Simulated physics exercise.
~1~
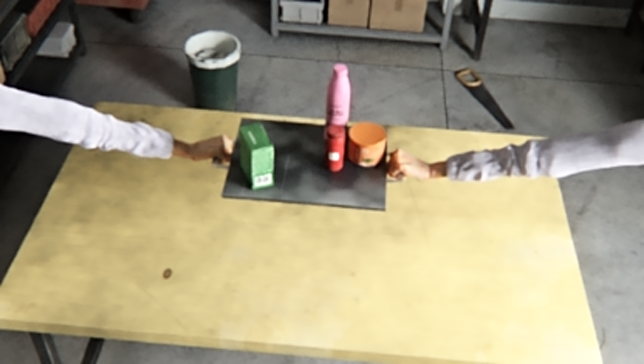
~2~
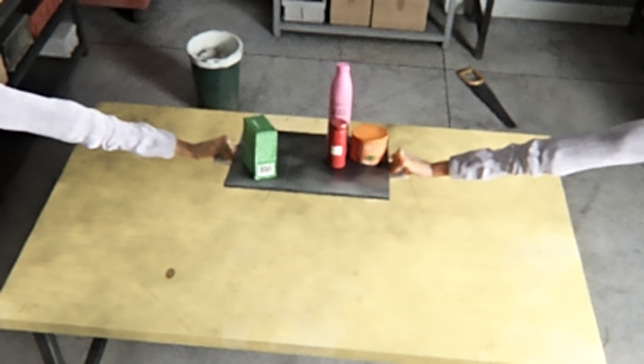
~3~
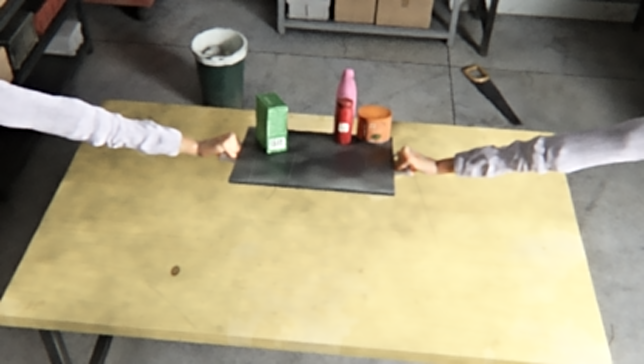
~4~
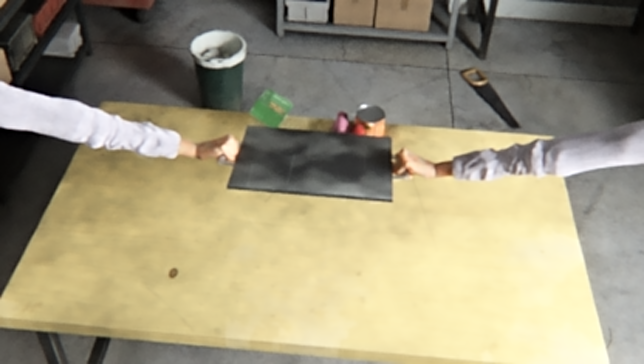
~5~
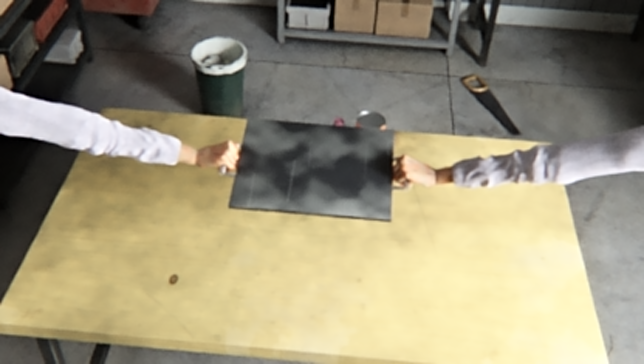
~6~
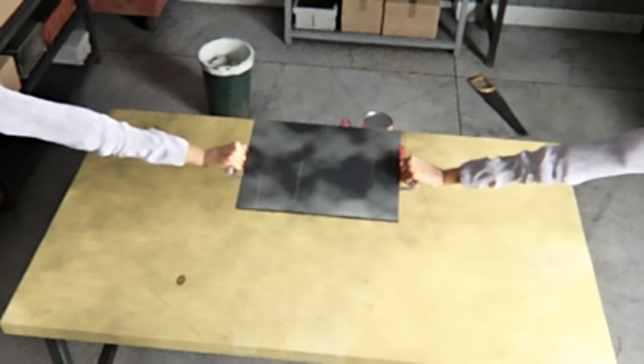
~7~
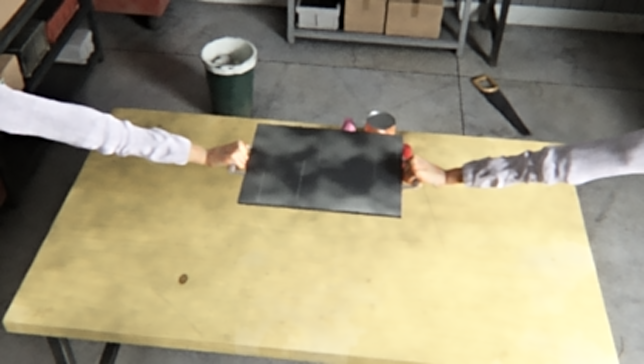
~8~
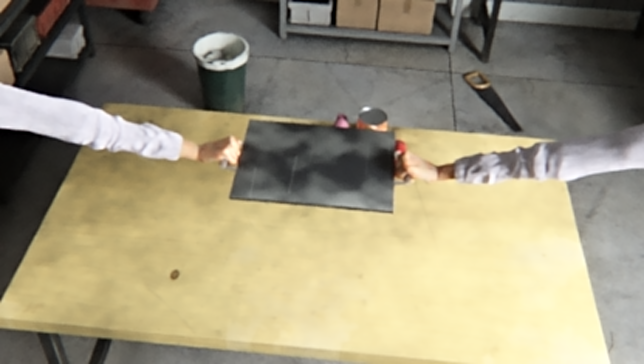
The footage shows two hands holding a dark tray with a green packet, red shaker, pink bottle and orange tub above a table; its far edge dips, everything slides or topples off the back, and the tray tilts toward the viewer, then partly back, ending empty.
